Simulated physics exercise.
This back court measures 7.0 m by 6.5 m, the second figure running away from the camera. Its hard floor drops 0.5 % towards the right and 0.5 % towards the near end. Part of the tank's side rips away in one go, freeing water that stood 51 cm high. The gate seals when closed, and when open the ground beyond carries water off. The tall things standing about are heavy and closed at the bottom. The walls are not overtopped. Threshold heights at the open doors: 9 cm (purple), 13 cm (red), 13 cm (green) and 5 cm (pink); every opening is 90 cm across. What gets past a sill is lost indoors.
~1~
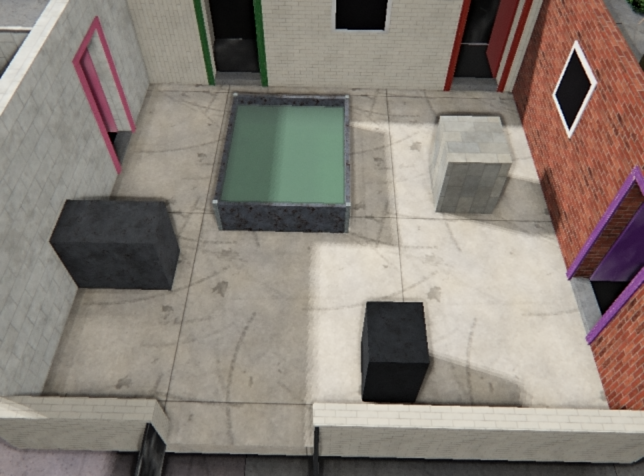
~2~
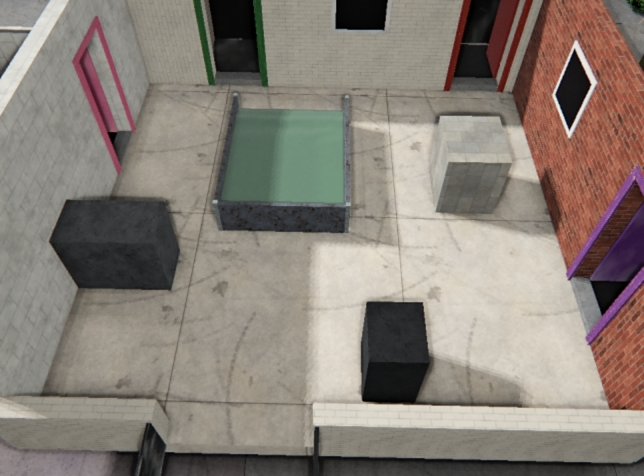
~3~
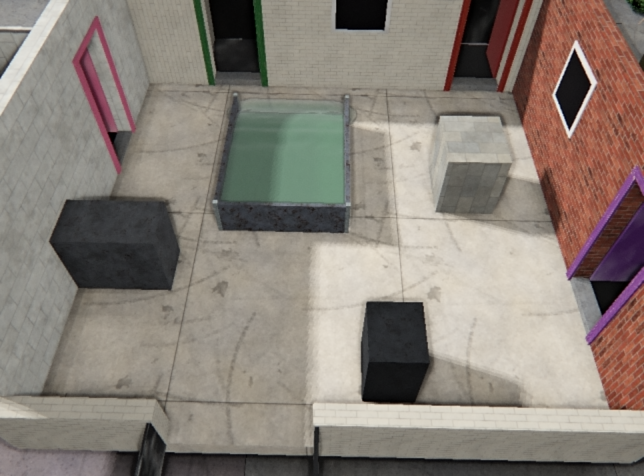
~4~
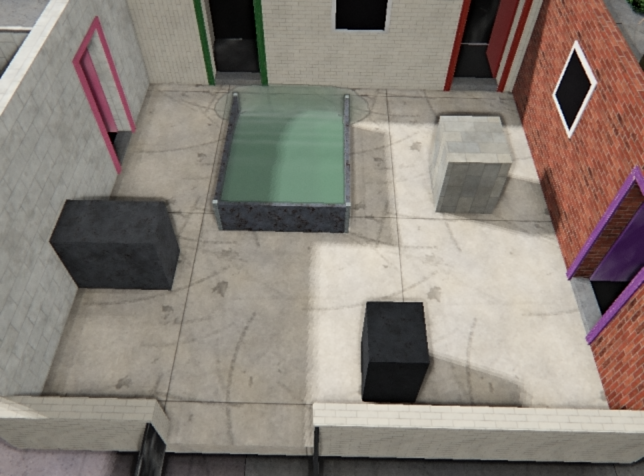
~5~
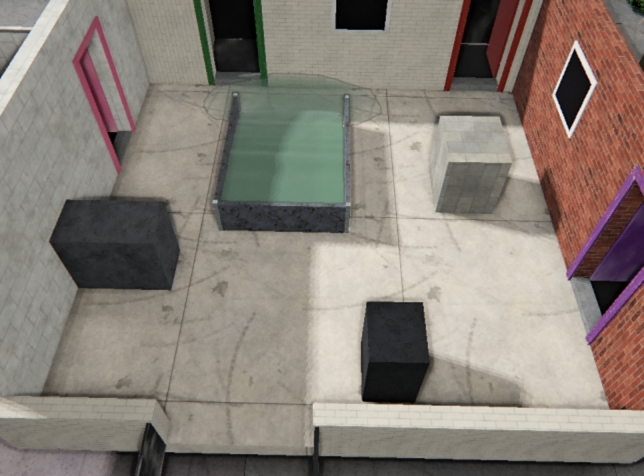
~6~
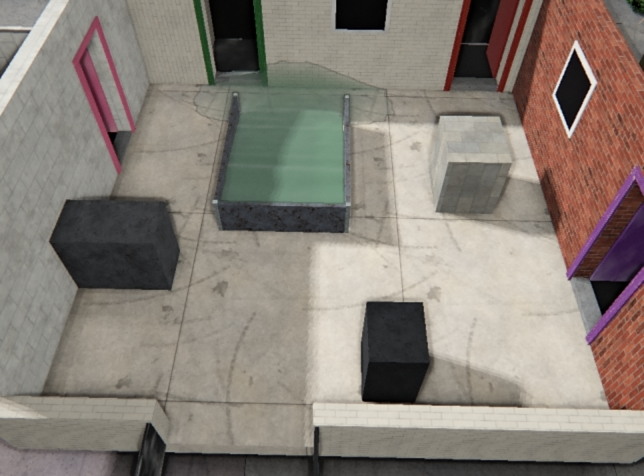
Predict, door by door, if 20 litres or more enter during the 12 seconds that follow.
The water let in: At the purple door it does not reach the limit; at the red door it does not reach the limit; at the green door it passes the limit; at the pink door it goes over the limit.
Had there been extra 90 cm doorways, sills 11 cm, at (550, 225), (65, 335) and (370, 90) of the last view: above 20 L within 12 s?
In turn: Not over, below, above.
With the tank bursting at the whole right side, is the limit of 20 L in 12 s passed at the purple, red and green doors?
Against that limit: Purple above, red past it, green under.
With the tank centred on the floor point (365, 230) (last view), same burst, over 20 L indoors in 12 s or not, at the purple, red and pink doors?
Then: Purple under, red over, pink above.
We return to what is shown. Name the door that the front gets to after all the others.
The purple one.
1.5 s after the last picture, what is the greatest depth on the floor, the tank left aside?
About 34 cm.
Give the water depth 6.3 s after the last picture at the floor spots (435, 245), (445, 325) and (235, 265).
About 1, 1 and 3 cm.
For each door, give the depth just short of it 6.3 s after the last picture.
In cm: Purple 5, red 9, green 7, pink 6.
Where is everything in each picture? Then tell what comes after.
In the first picture, still water, 51 cm deep, in the tank at (287, 150).
In the second picture, water pours out on the tank's far side and has run 1.0 m, to a hidden place; typically 4 cm deep outside, 51 cm at the tank's back.
In the third picture, the front is at a hidden place, 1.2 m from the gap on the tank's far side; 1.1 m2 of floor is under water; 51 cm left at the back of the tank.
In the fourth picture, the front is at (237, 89), 1.5 m from the gap on the tank's far side; 2.4 m2 of floor is under water; 51 cm left at the back of the tank.
In the fifth picture, the front is at (366, 88), 1.7 m from the gap on the tank's far side; 2.8 m2 of floor is under water; 51 cm left at the back of the tank.
In the sixth picture, the front is at (207, 85), 2.0 m from the gap on the tank's far side; 3.0 m2 of floor is under water; 51 cm left at the back of the tank.
Then, 0.7 s after the last picture water covers 10 % of the floor and is deepest (38 cm) near (300, 93); purple door not reached, red door not reached, green door 24 cm at the sill, 24 L in, pink door not reached.
Then, 1.5 s after the last picture water covers 25 % of the floor and is deepest (34 cm) near (291, 92); purple door not reached, red door 5 cm at the sill, 0 L in, green door 24 cm at the sill, 70 L in, pink door 3 cm at the sill, 0 L in.
Then, 2.8 s after the last picture water covers 40 % of the floor and is deepest (26 cm) near (151, 83); purple door not reached, red door 9 cm at the sill, 0 L in, green door 17 cm at the sill, 116 L in, pink door 10 cm at the sill, 5 L in.
Then, 6.3 s after the last picture water covers 75 % of the floor and is deepest (13 cm) near (594, 433); purple door 5 cm at the sill, 0 L in, red door 9 cm at the sill, 6 L in, green door 7 cm at the sill, 122 L in, pink door 6 cm at the sill, 26 L in.
Then, 11.3 s after the last picture water covers 90 % of the floor and is deepest (9 cm) near (594, 433); purple door 8 cm at the sill, 0 L in, red door 6 cm at the sill, 6 L in, green door 6 cm at the sill, 122 L in, pink door 6 cm at the sill, 34 L in.
